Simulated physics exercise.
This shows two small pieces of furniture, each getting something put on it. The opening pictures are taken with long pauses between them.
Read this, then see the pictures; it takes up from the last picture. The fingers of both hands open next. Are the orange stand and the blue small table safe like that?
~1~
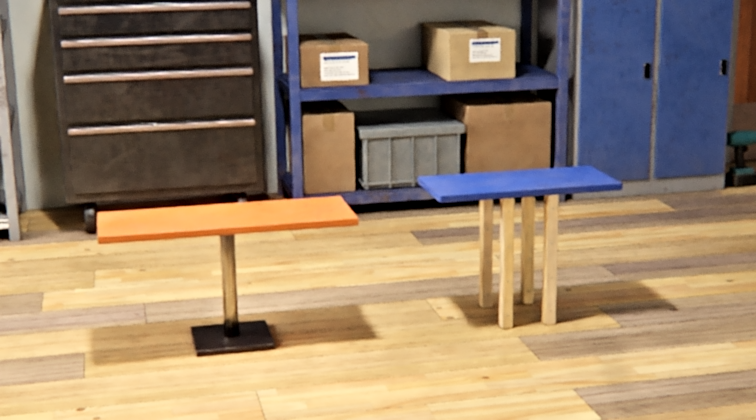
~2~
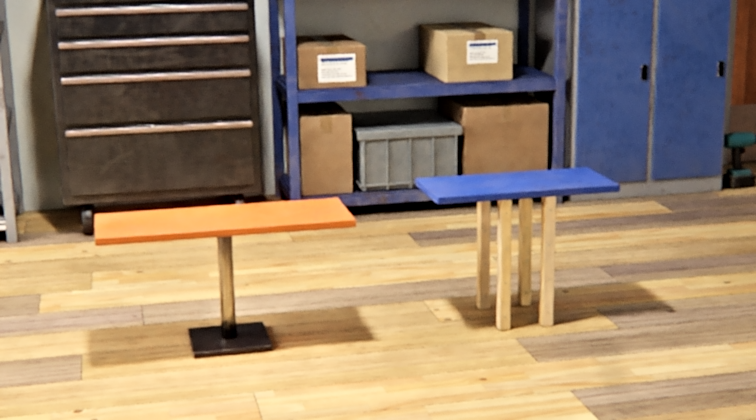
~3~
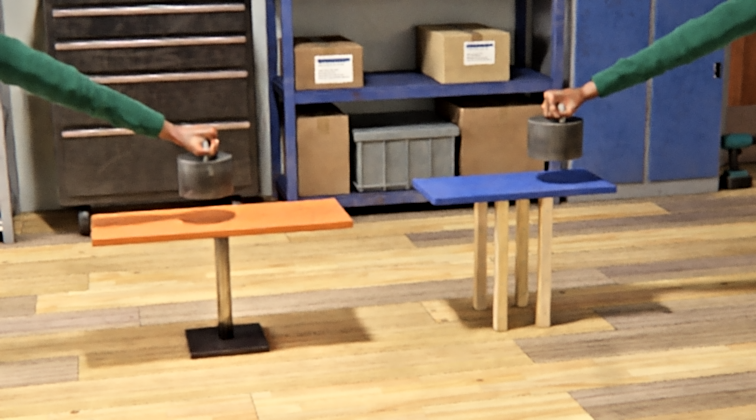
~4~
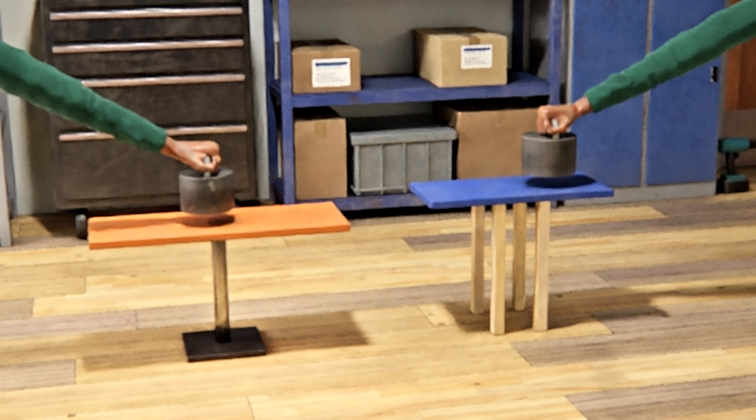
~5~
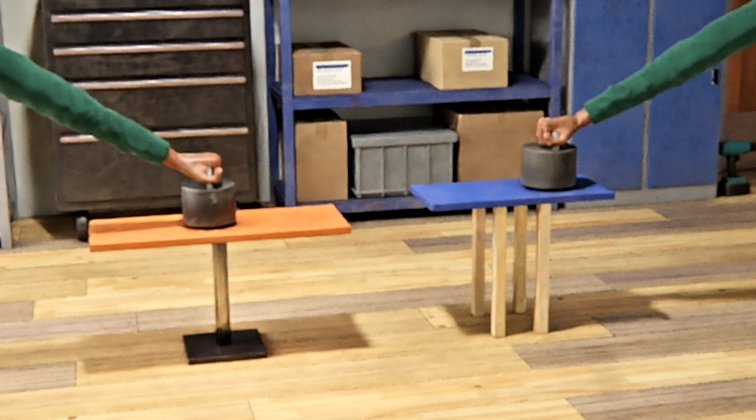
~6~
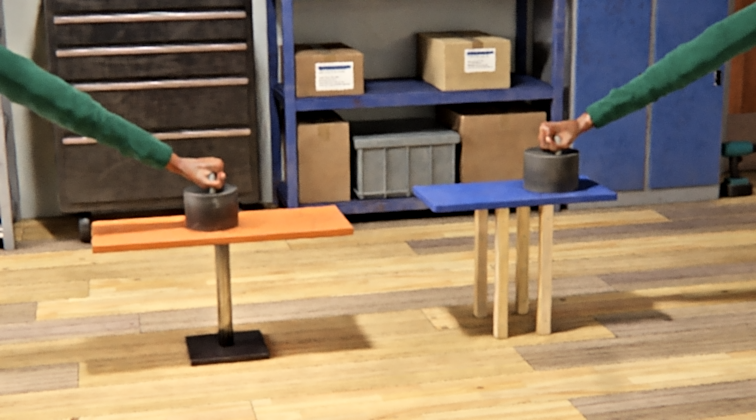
In the end the orange stand stays flat on its feet and the blue small table tips up.
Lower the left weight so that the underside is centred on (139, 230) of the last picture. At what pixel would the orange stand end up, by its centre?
Around (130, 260).
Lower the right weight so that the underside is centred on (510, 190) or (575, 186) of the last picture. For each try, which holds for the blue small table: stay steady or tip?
One after another: It stays put; falls over.
Then, 0.66 s on from there, orange stand at rest near (221, 229); blue small table turned 18° from its first pose near (554, 189).
Then, 0.84 s on from there, orange stand at rest near (221, 229); blue small table turned 45° from its first pose near (605, 207).
Then, 0.98 s on from there, orange stand at rest near (221, 229); blue small table turned 66° from its first pose near (630, 230).
In the end, the orange stand keeps steady, near (221, 229); the blue small table goes over, near (619, 236).
